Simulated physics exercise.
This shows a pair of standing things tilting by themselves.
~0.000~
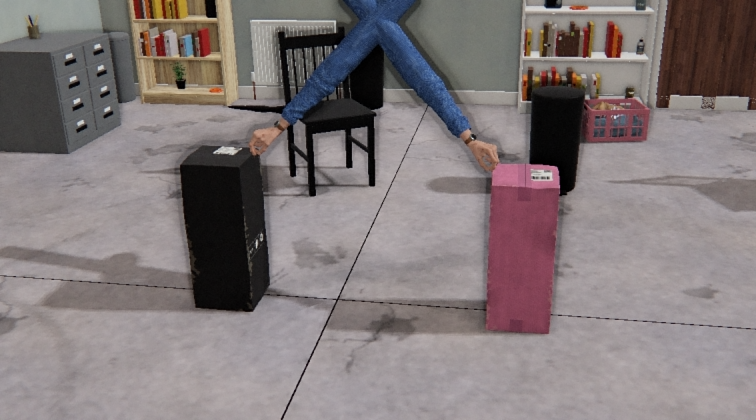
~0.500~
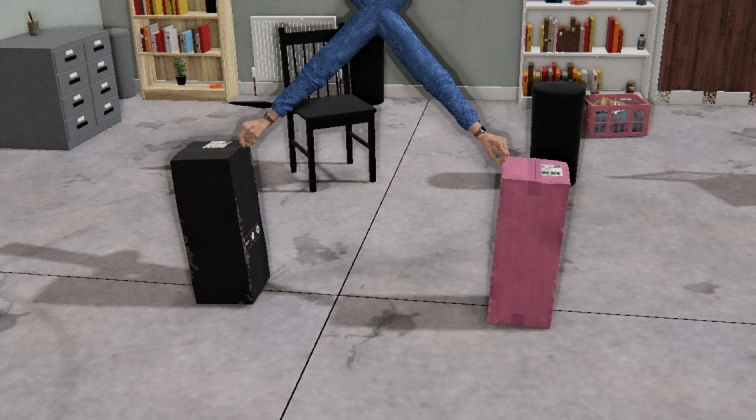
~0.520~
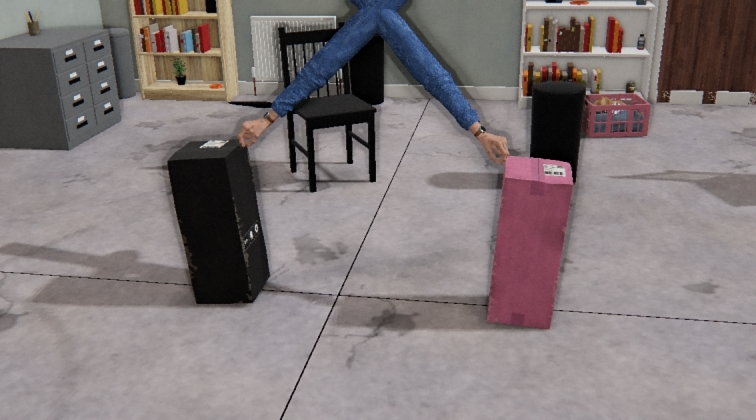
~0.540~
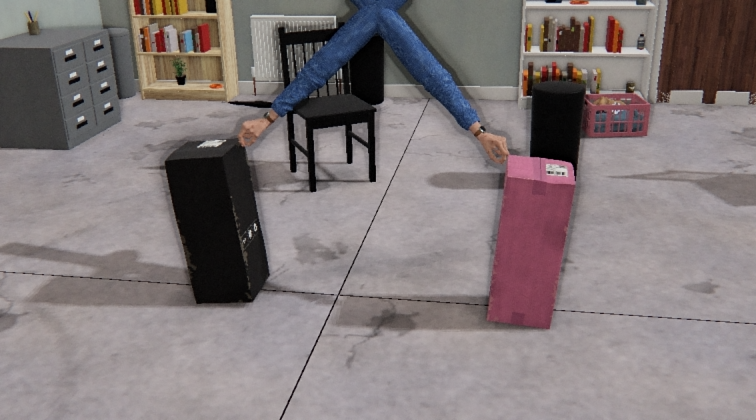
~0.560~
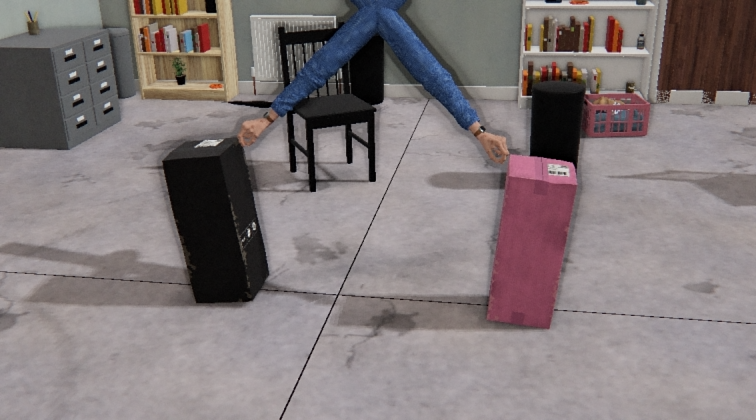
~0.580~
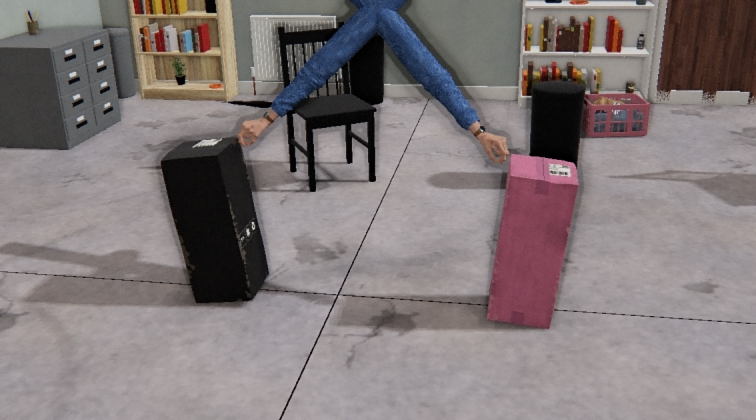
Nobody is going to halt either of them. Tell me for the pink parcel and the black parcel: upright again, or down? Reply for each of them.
Pink parcel - upright again, black parcel - upright again.
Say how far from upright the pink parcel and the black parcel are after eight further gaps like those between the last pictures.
4° and 8°.
After 0.84 s, pink parcel upright near (520, 243); black parcel 6° off upright near (220, 221).
After 1.06 s, pink parcel upright near (521, 244); black parcel 5° off upright near (234, 223).
After 1.36 s, pink parcel upright near (521, 244); black parcel 3° off upright near (224, 223).
In the end (2.2 s), the pink parcel settles on its feet, near (522, 244); the black parcel settles on its feet, near (228, 224).
